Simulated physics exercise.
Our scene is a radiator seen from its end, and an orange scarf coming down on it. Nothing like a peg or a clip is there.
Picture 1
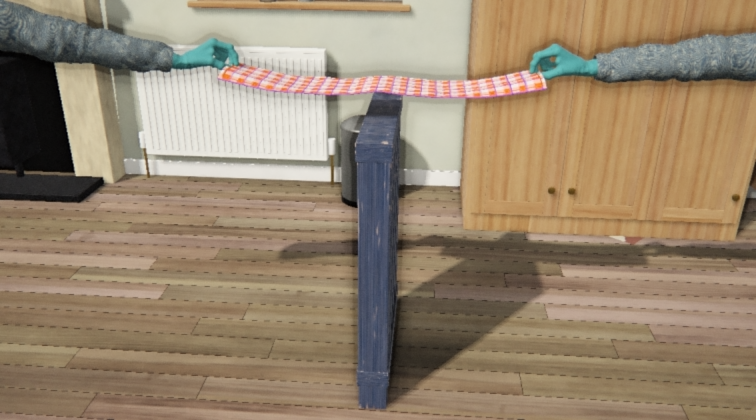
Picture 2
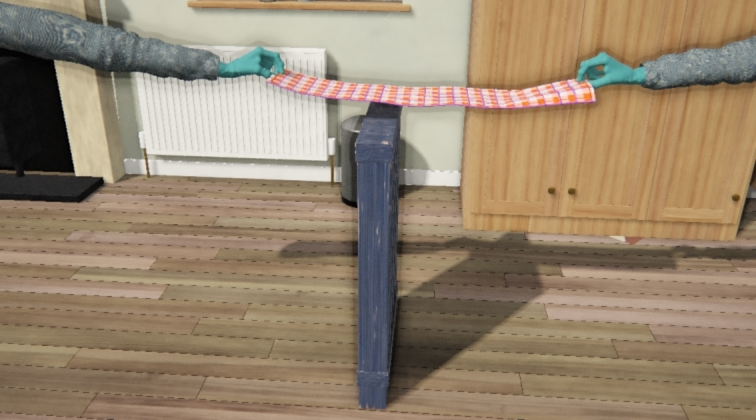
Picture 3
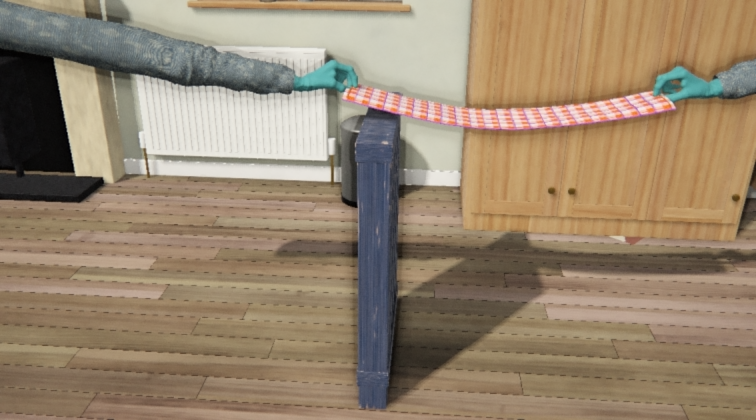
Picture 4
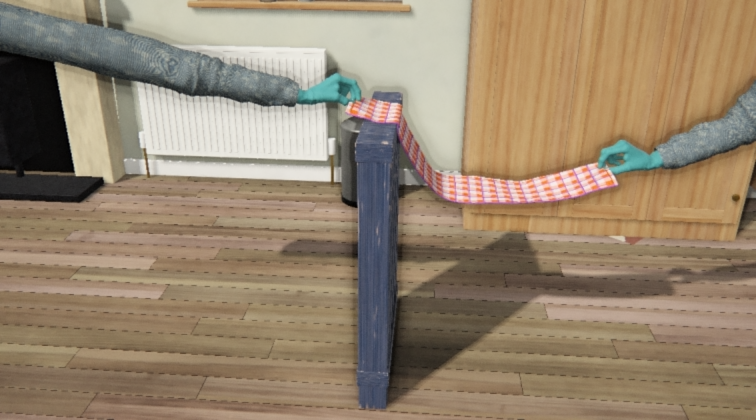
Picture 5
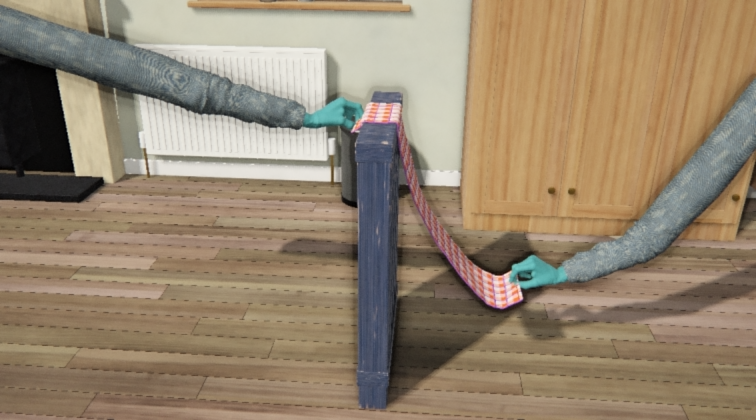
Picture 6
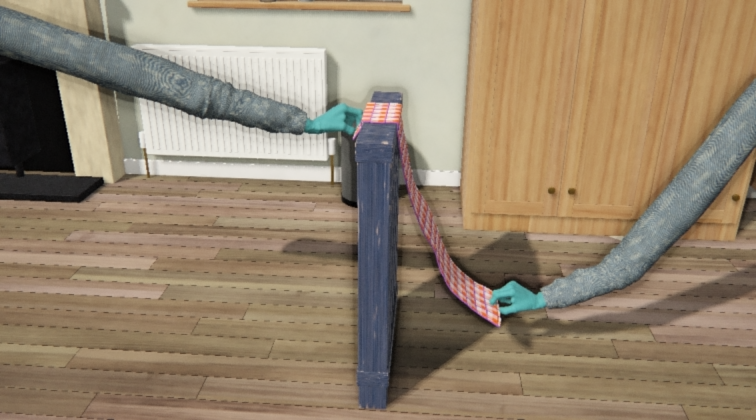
An orange checked scarf, stretched between two teal-gloved hands above a narrow dark upright object, shifts to the right. It then lowers across the object's top, and the right hand swings down and inward, leaving a short piece at the left and a long length sloping down the right side.
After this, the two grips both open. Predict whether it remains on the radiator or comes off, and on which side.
I think it is going to spill over to the right.
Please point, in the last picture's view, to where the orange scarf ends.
Once everything settles, look close to (423, 356).
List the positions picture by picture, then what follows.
Left end (222, 80); right end (541, 90); top of the radiator (374, 147), in the first picture.
Left end (271, 83); right end (590, 102), in the second picture.
Left end (347, 101); right end (670, 110); top of the radiator (374, 147), in the third picture.
Left end (350, 115); right end (613, 186), in the fourth picture.
Left end (355, 130); right end (519, 302), in the fifth picture.
Left end (356, 136); right end (496, 325); far more of it on the right, in the sixth picture.
Then, 0.26 s later than the last view, scarf sliding right.
Then, 0.50 s later than the last view, scarf clear of the top and falling near (423, 340).
Finally, scarf in a heap on the floor near (422, 356). The orange scarf goes down on the right side.
